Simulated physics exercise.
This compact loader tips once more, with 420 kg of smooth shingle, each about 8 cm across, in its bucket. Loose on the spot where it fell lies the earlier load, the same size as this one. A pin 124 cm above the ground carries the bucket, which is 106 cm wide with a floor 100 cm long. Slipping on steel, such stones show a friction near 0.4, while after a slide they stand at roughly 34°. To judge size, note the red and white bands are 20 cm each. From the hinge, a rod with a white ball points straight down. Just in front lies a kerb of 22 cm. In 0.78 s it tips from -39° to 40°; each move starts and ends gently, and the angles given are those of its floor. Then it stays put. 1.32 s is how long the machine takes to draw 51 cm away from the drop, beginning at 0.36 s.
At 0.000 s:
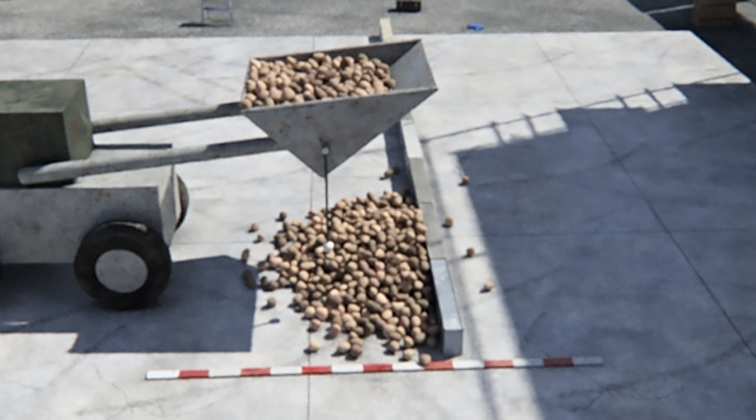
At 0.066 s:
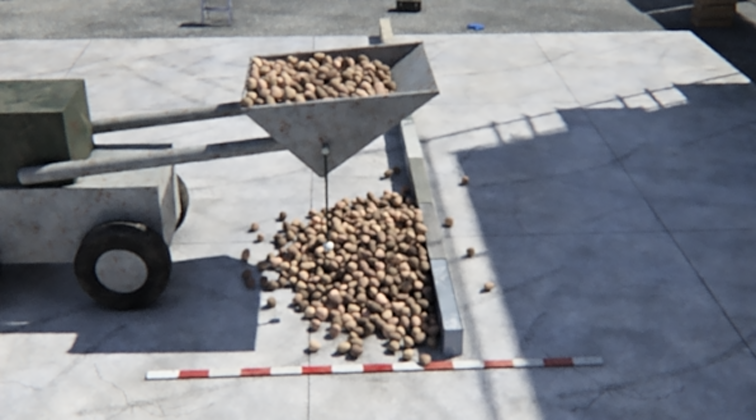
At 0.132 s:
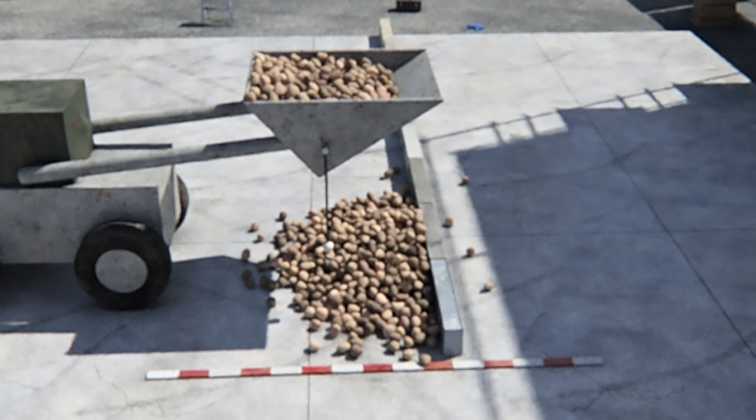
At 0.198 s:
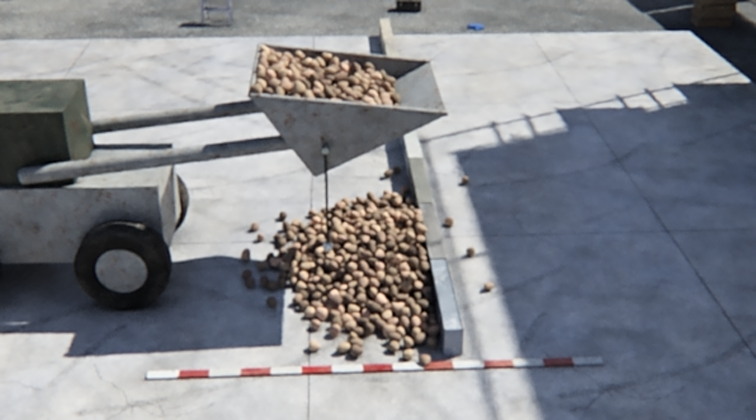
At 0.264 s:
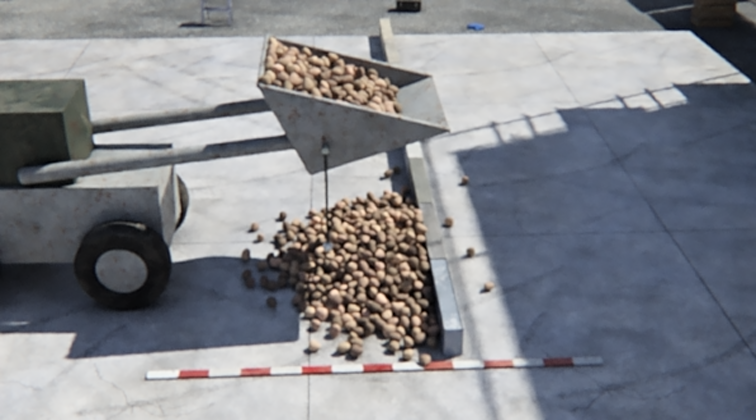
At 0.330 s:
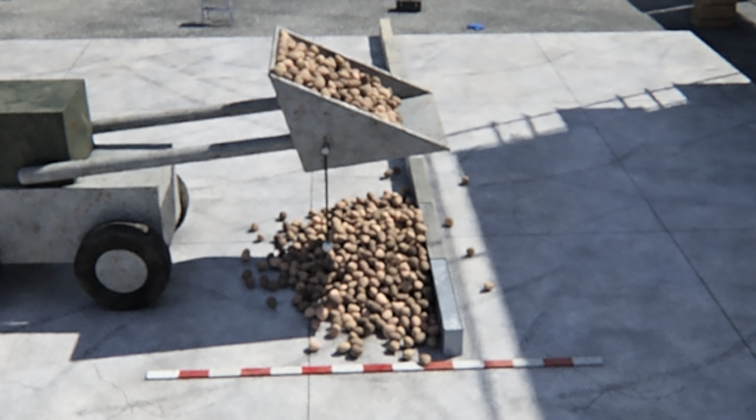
A compact loader with a green body gradually tilting its raised bucket of brown stones rightward above a heap beside a low kerb.
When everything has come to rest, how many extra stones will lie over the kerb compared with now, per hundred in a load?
About 29 per hundred.
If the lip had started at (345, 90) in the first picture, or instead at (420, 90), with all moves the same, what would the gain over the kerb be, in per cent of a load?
Near 0 in a hundred first, near 15 in a hundred second.
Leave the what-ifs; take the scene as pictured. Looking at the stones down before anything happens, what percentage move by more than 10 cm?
Close to 10 per cent.
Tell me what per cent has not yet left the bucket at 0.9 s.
About 60 per cent is held.
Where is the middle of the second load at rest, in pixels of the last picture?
I'd put their centre close to (409, 243).
After 0.6 s the floor is at 27°; in per cent of one load, 100 in the bucket, 99 on this side of the kerb, 1 over the kerb; the foremost stones are at (445, 235).
After 0.9 s the floor is at 40°; in per cent of one load, 62 in the bucket, 137 on this side of the kerb, 1 over the kerb; the foremost stones are at (454, 234).
After 2.1 s the floor is at 40°; in per cent of one load, 0 in the bucket, 171 on this side of the kerb, 29 over the kerb; the foremost stones are at (672, 253).
After 4.8 s the floor is at 40°; in per cent of one load, 0 in the bucket, 170 on this side of the kerb, 30 over the kerb; the foremost stones are at (666, 228). Net gain over the kerb, 29.
